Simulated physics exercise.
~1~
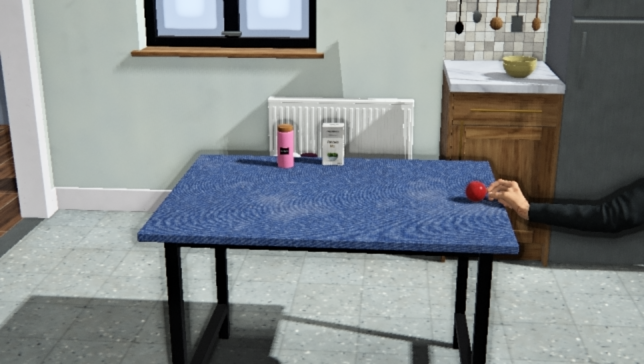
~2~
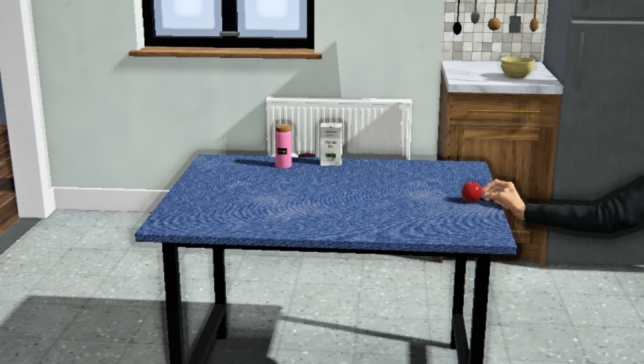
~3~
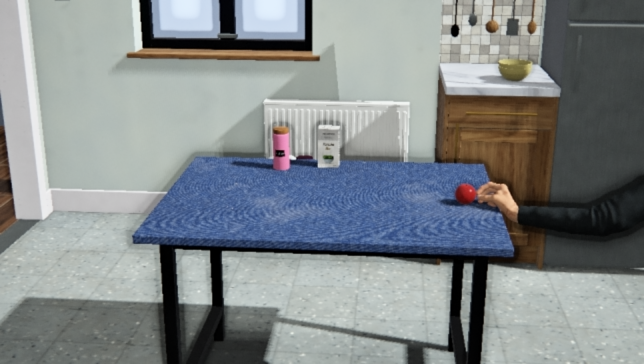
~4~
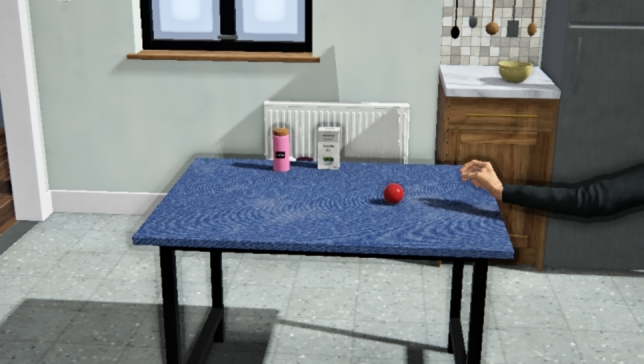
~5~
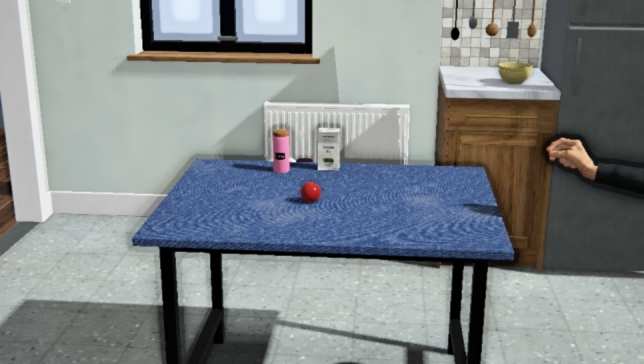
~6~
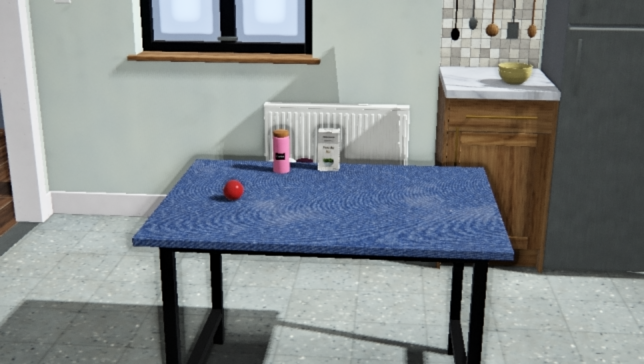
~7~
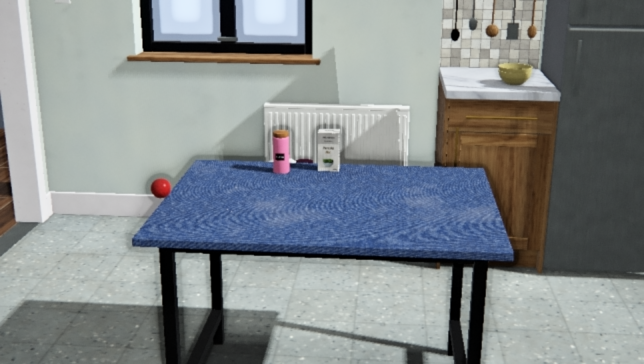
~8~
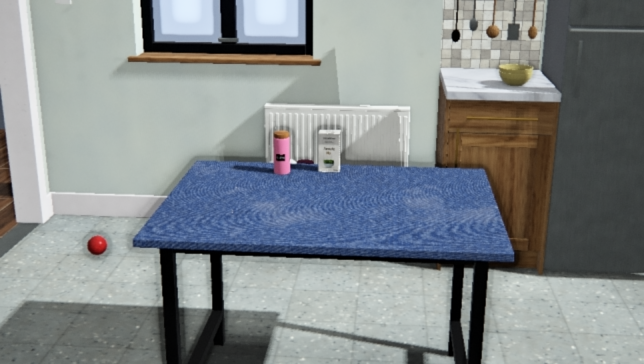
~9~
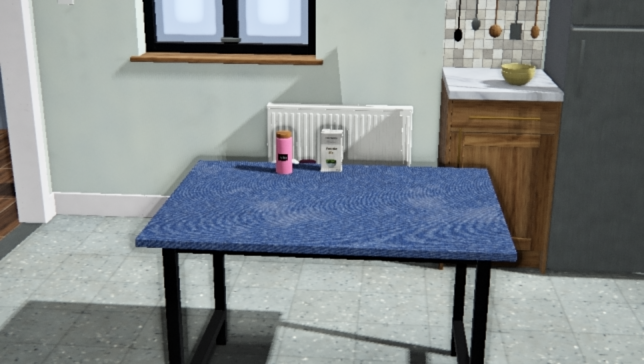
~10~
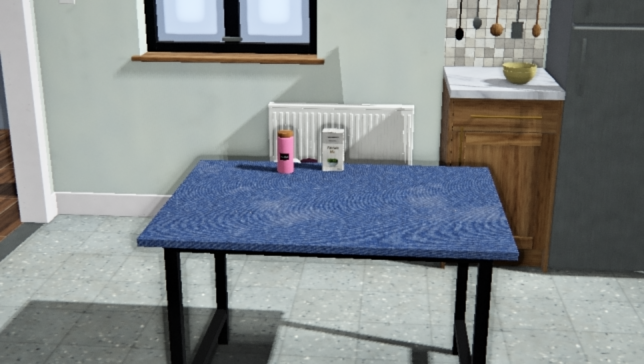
A small red apple sits near the right end of a blue-topped table with black legs, held by a hand reaching in from the right in a dark sleeve. The slightly swaying view looks down across a kitchen, with a pink jar and a white carton at the table's back edge, a radiator and window behind, and a wooden cabinet holding a yellow-green bowl at right. The hand sends the apple leftward, lets go and withdraws. The apple crosses the table, passes over the left edge and drops towards the floor. It then disappears from view, leaving the jar and carton standing in place.
